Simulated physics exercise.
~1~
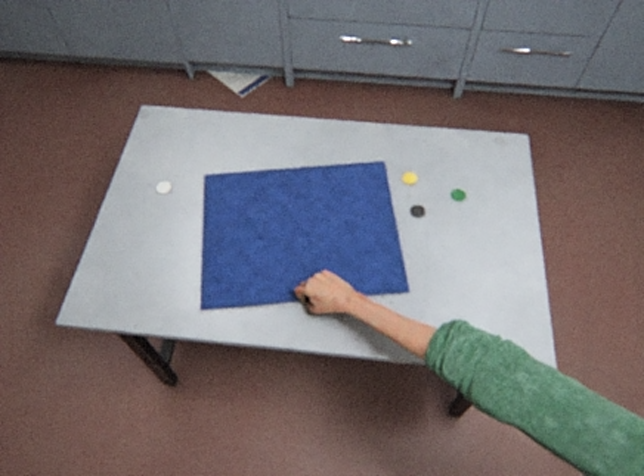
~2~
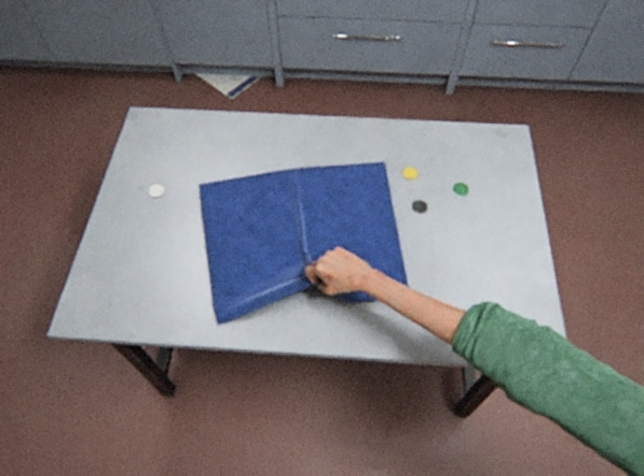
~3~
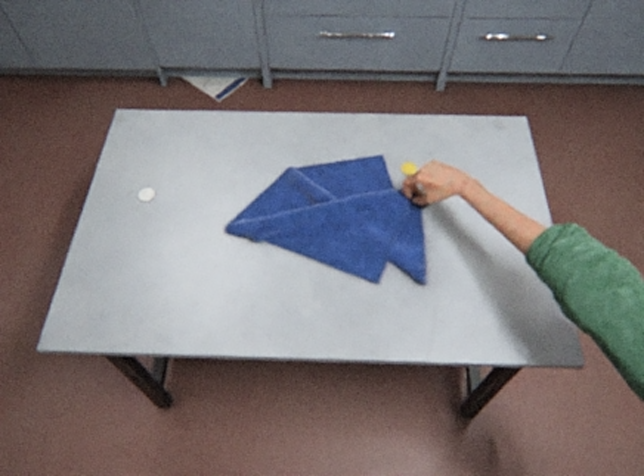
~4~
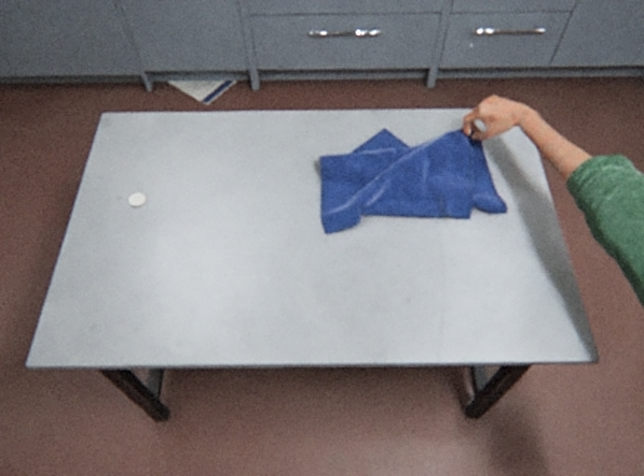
On a grey table, a hand drags a blue towel rightward over three small discs.
